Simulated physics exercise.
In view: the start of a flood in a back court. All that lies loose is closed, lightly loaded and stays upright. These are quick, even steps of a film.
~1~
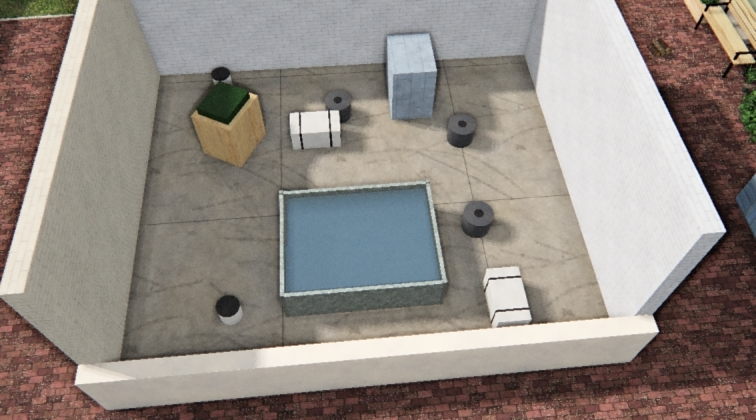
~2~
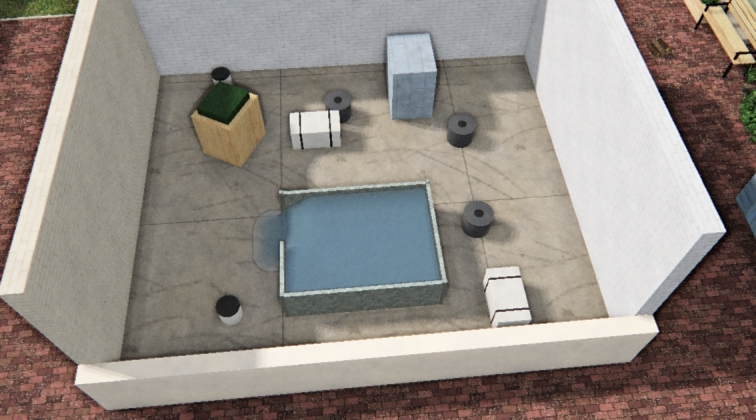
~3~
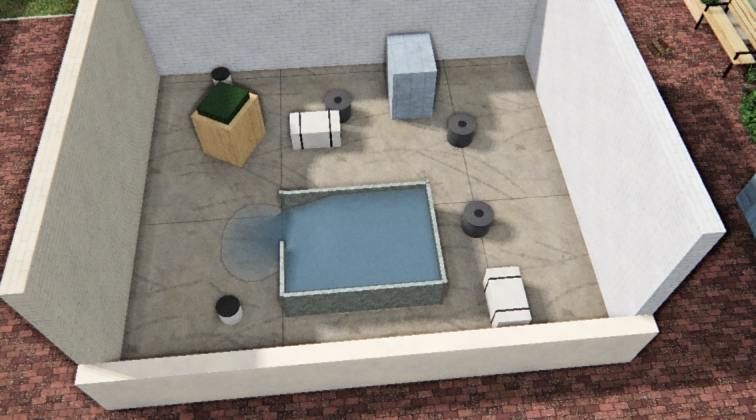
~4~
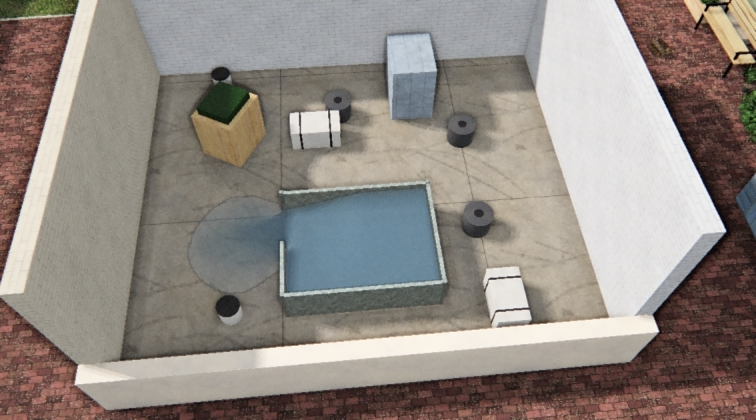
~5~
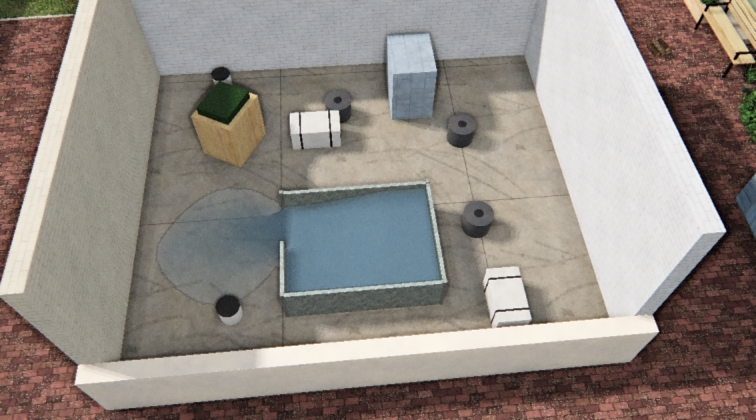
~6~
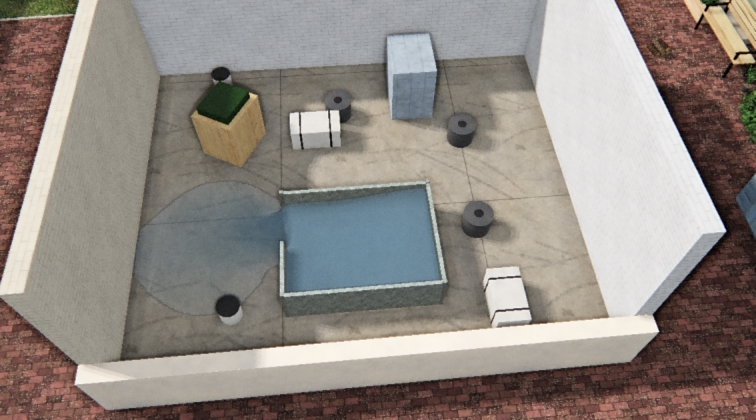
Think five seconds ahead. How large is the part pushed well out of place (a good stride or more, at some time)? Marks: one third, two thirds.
It is under a third.
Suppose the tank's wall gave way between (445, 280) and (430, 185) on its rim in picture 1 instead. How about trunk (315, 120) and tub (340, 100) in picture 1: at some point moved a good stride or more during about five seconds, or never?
In that order: Under that, no.
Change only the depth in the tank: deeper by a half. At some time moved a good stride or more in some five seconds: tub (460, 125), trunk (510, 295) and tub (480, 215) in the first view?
As listed: Short of that, swept aside, not that far.
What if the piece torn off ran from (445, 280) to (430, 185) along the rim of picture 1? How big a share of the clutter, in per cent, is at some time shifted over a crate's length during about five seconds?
Near 60 in a hundred.
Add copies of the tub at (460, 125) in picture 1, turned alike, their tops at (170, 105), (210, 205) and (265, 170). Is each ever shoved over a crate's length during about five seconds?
As listed: Pushed that far, that far or more, not that far.
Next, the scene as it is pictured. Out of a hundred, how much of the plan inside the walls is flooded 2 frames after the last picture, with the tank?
I make it 25 per cent.
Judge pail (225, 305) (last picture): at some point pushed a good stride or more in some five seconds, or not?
Verdict: Yes.
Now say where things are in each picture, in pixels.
In the first frame, a pail at (227, 306) rests on the ground; a pail at (220, 73) rests on the ground; 0 of 7 have shifted.
In the second frame, a pail at (227, 306), on the bottom; a pail at (220, 73), on the bottom; 0 of 7 have shifted.
In the third frame, a pail at (227, 306) rests on the ground; a pail at (220, 73), on the bottom; 0 of 7 have shifted.
In the fourth frame, a pail at (227, 306) rests on the ground; a pail at (220, 73) rests on the ground; 0 of 7 have shifted.
In the fifth frame, a pail at (227, 306), on the bottom; a pail at (220, 73) rests on the ground; 0 of 7 have shifted.
In the sixth frame, a pail at (227, 306) rests on the ground; a pail at (220, 73), on the bottom; 0 of 7 have shifted.
A moment on, 0 of 7 are well off their spots; 0 afloat.
Next, 0 of 7 are well off their spots; 0 afloat.
Later, 1 of 7 are well off their spots; 1 afloat.
In the end, 2 of 7 are well off their spots, and 2 have been at some point; 2 afloat.
